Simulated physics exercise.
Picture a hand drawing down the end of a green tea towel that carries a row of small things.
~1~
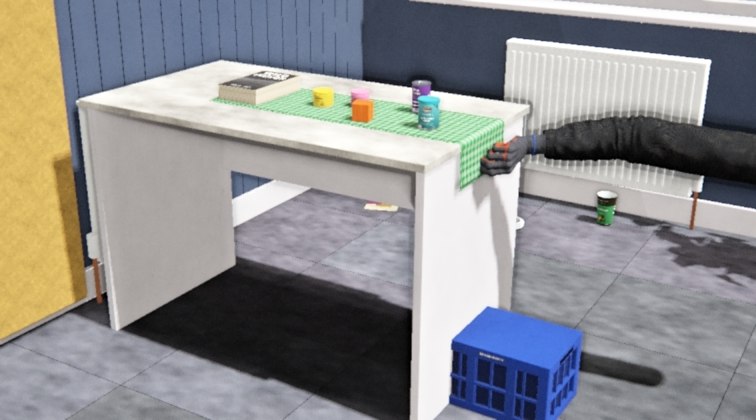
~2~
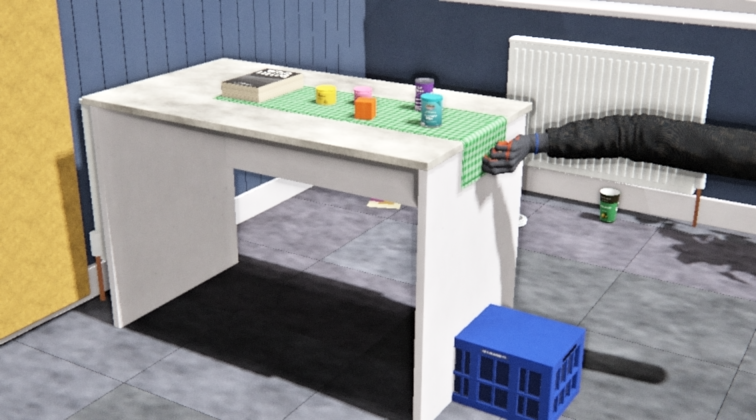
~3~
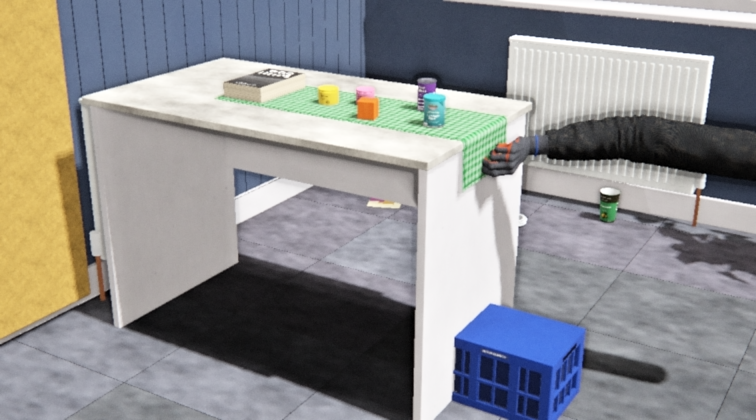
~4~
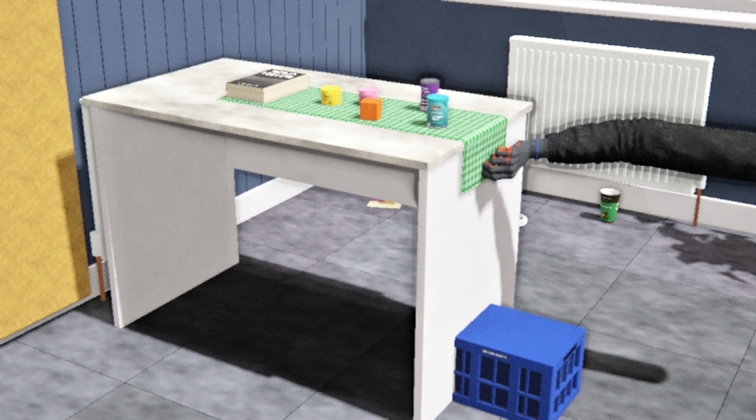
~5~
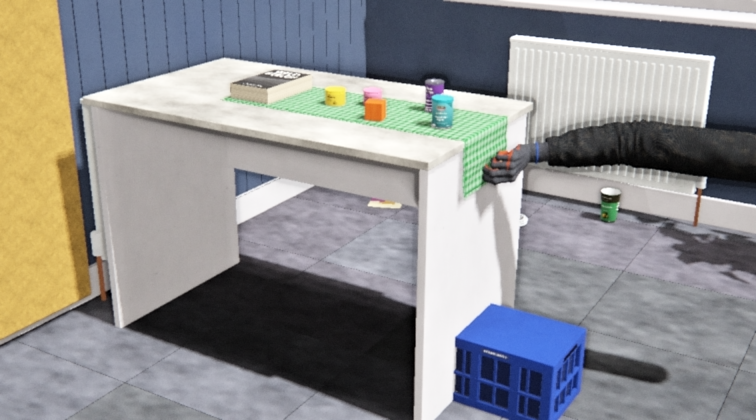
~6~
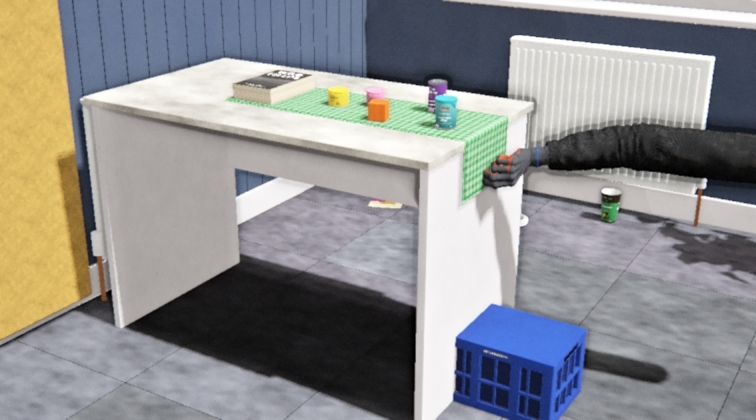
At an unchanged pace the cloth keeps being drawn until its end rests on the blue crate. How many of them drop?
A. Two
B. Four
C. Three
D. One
B.
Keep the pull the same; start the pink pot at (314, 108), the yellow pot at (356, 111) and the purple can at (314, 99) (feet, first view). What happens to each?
The pink pot ends up on top still, the yellow pot ends up off the top, the purple can ends up on top still.
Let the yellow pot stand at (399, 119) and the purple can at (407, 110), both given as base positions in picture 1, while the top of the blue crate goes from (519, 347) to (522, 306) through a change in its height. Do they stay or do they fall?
The yellow pot? Lost. The purple can? Lost.
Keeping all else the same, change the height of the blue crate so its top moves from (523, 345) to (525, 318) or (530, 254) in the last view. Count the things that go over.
3 and 1.
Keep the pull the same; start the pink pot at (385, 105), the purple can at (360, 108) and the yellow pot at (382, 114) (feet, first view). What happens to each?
Of these three, the pink pot takes a tumble, the purple can takes a tumble, the yellow pot takes a tumble.
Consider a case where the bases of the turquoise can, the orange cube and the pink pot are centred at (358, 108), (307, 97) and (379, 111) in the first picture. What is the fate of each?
Short version: Turquoise can drops, orange cube stays, pink pot drops.
A little later, hem near (484, 225); all still up.
Next, hem near (484, 262); turquoise can and purple can gone.
Later still, hem near (484, 308); turquoise can, purple can and orange cube gone.
When it is over, hem on the crate; turquoise can, purple can, orange cube and pink pot gone. The desk loses four.
